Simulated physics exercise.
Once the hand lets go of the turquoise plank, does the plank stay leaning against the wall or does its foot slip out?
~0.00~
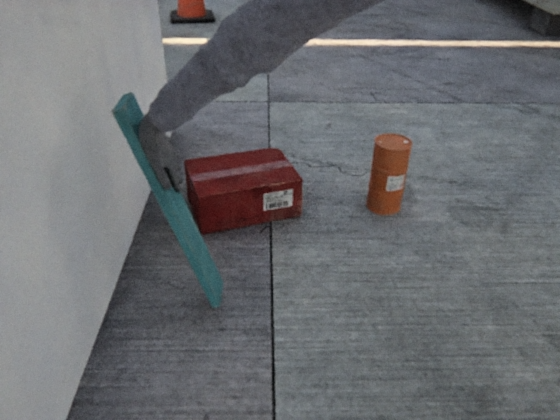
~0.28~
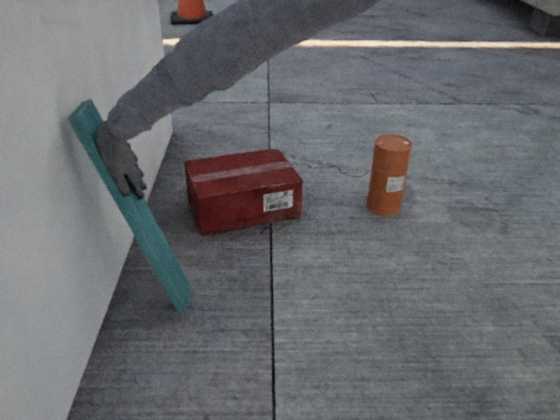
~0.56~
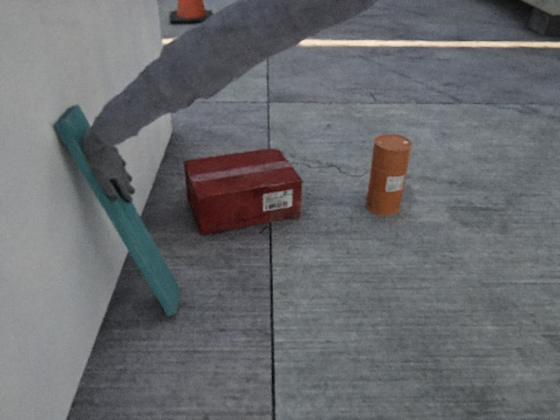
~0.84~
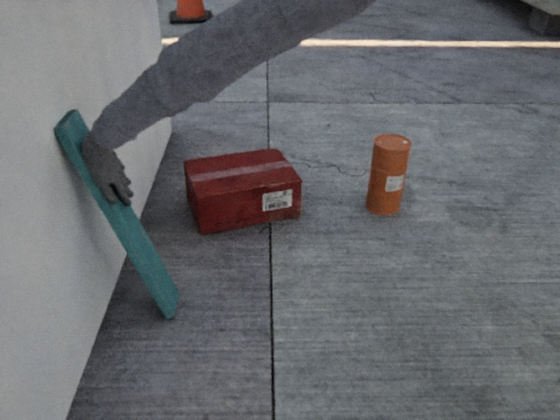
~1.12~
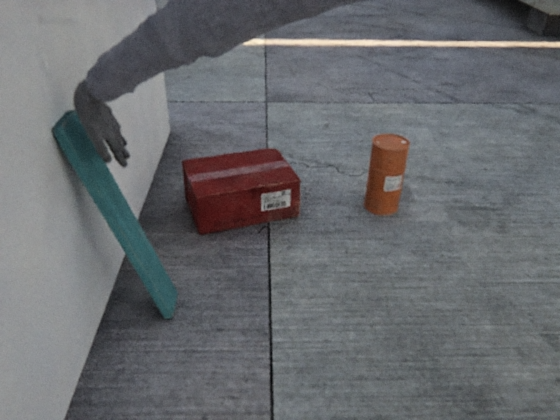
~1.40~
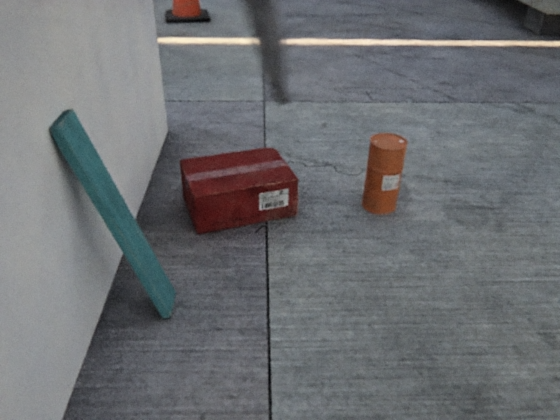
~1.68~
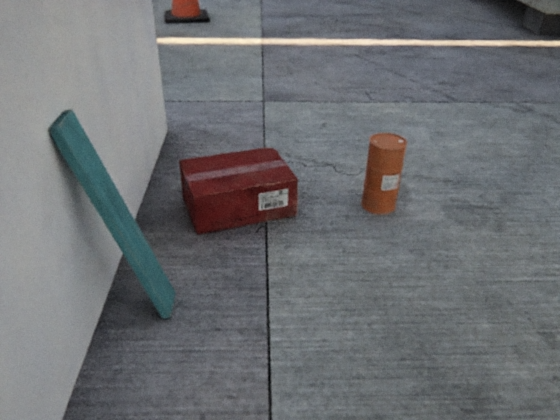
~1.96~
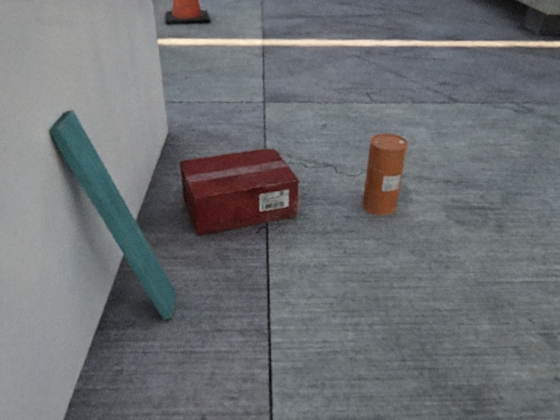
The turquoise plank stays leaning against the wall after the hand draws away.
